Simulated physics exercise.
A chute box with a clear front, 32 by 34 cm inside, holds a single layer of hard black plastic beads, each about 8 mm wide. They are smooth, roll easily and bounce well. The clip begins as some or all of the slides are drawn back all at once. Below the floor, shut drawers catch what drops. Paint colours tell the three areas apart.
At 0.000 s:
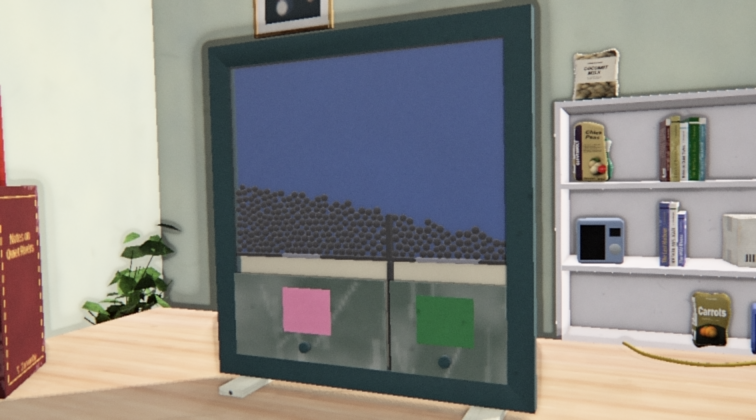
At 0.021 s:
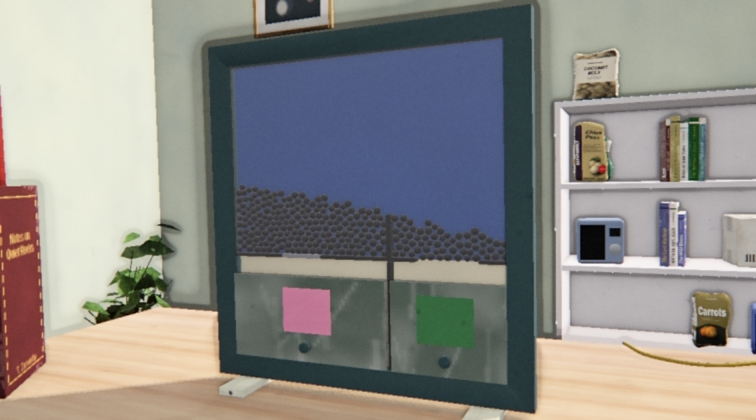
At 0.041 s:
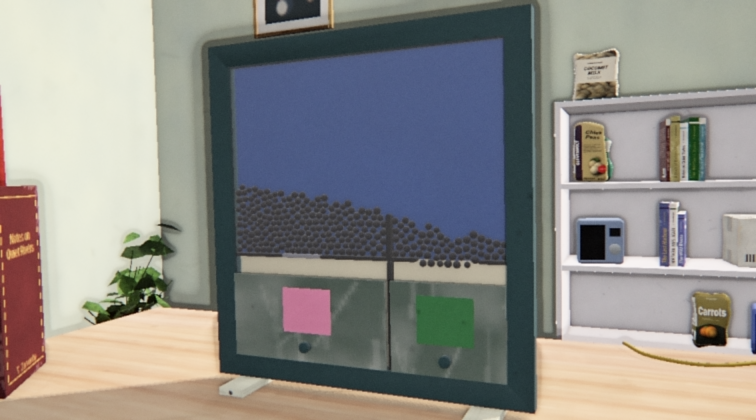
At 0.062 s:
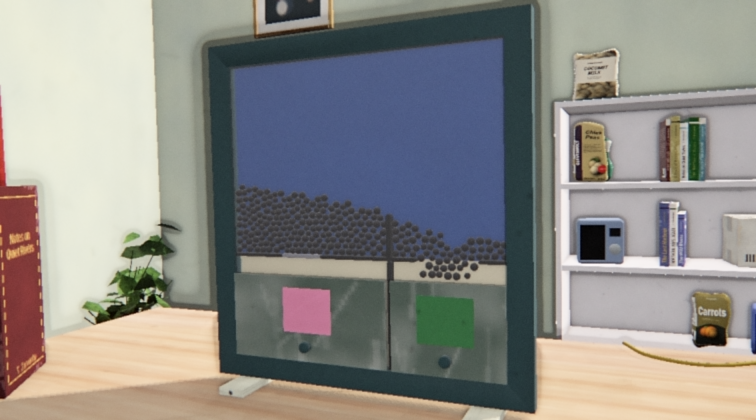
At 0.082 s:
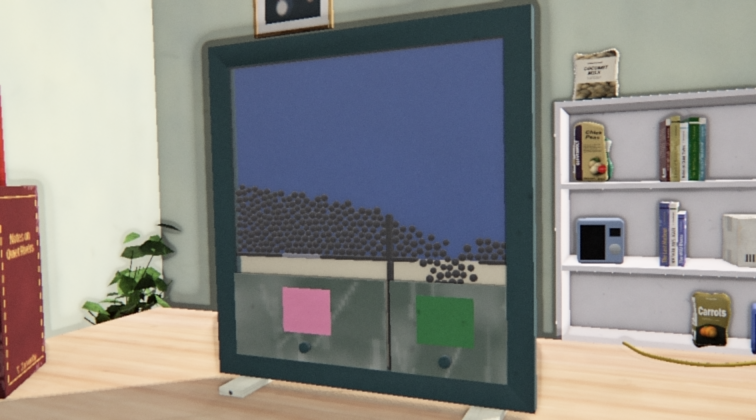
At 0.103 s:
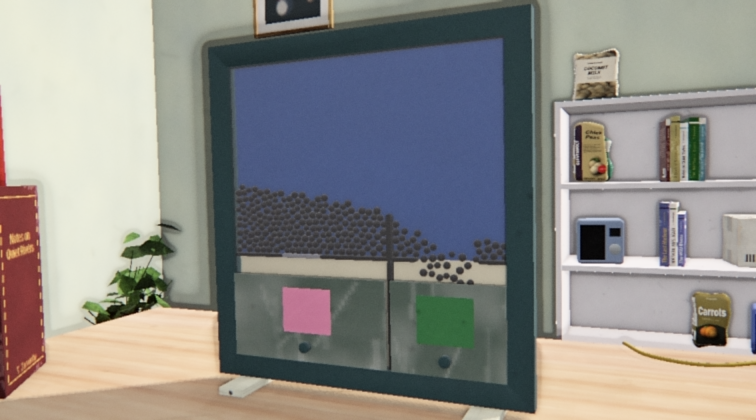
In a clear-fronted box, dark beads drop through a gap above the green-marked drawer.
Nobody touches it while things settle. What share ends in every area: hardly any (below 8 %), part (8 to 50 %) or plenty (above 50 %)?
Pink: Hardly any; blue: Plenty; green: Part.
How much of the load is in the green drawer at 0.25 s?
Some 15 per cent.
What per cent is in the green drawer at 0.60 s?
Some 20 per cent.
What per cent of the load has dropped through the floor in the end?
Some 20 per cent.
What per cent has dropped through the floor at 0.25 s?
Some 20 per cent.
By 0.25 s, 20 % are out; blue 80 %, green 15 %.
By 0.60 s, 20 % are out; blue 80 %, green 20 %.
By 1.30 s, 20 % are out; blue 80 %, green 20 %.
All still by 1.5 s, 20 % are out; pink 0 %, blue 80 %, green 20 %.
